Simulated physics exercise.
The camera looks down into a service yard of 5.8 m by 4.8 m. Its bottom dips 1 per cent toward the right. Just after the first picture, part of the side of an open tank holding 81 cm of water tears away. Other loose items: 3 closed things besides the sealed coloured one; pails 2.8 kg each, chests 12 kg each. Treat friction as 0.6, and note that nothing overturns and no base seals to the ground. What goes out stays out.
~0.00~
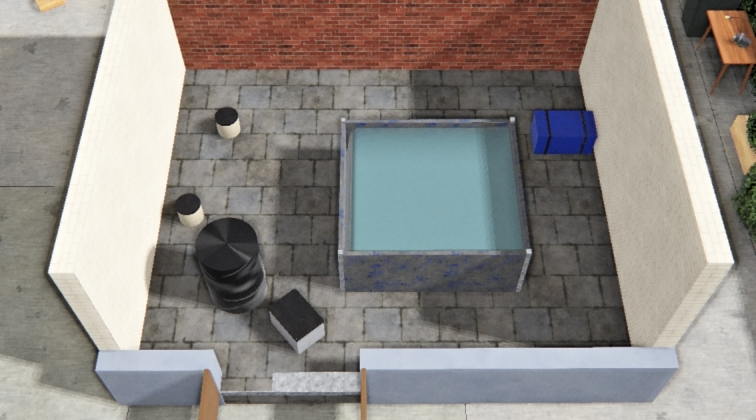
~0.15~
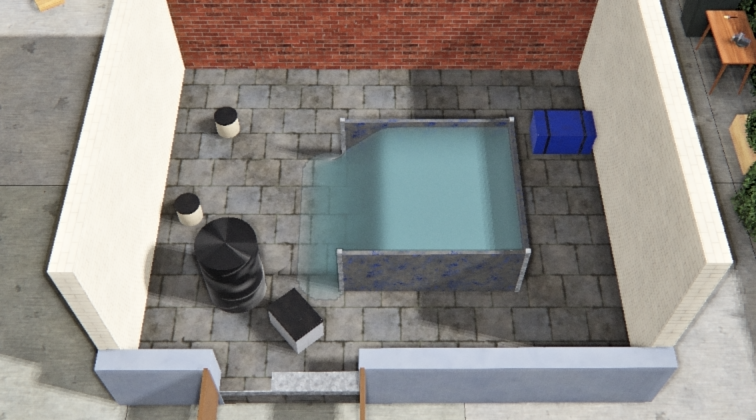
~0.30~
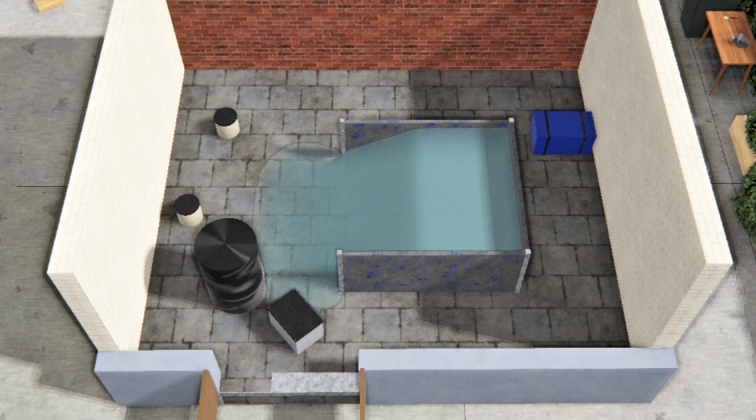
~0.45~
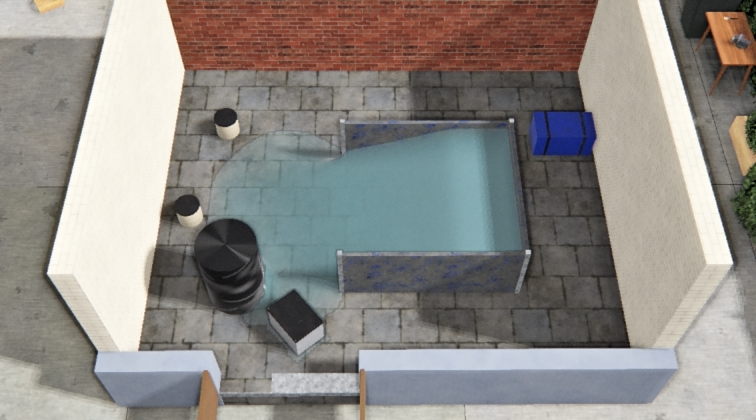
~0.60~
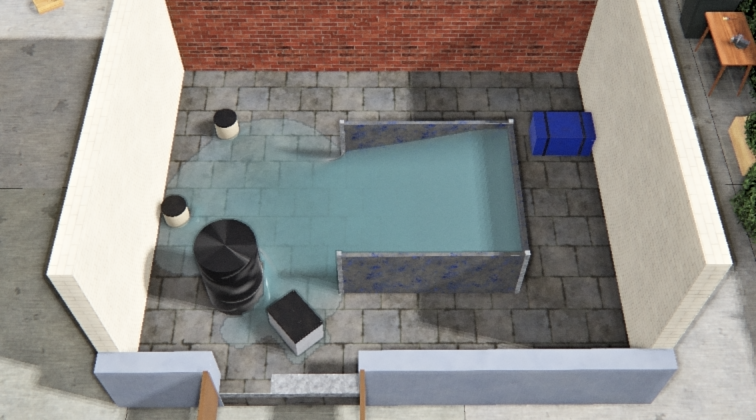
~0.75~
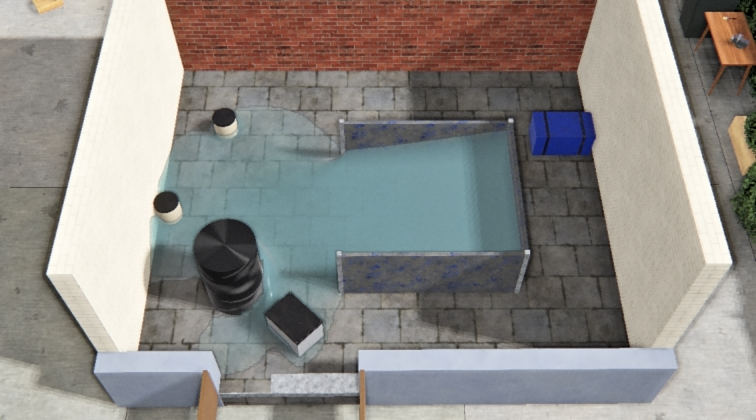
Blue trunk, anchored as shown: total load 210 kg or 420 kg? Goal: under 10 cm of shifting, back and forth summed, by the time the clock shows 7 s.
Looks to me like the lighter choice suffices.
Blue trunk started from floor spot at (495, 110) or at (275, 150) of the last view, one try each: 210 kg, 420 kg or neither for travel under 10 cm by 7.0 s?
Taking the two tries in order, even the light one works and even the light one works.
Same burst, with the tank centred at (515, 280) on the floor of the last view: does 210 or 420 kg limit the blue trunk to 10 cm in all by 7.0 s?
In that case, simply put, the lighter one does it.
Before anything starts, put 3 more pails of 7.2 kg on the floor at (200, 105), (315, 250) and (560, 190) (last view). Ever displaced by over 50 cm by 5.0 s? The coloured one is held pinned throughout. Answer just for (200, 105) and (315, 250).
Going through them in that order, the answers are too far and too far.
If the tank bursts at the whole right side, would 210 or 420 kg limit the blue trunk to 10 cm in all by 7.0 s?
Under that change, only the heavier pick does it.
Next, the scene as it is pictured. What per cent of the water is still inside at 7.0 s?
Around 82 % of the water.
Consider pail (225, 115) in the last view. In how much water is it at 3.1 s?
13 cm.
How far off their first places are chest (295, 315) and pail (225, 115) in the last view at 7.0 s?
The first is washed out and the second has shifted 450 centimetres.
After 1.4 s the blue trunk would be 0 cm from its start with 210 kg and 0 cm from its start with 420 kg; 0 cm of water round it then.
After 3.1 s the blue trunk would be 0 cm from its start with 210 kg and 0 cm from its start with 420 kg; 0 cm of water round it then.
After 4.9 s the blue trunk would be 0 cm from its start with 210 kg and 0 cm from its start with 420 kg; 13 cm of water round it then.
After 7.0 s the blue trunk would be 0 cm from its start with 210 kg and 0 cm from its start with 420 kg; 13 cm of water round it then.
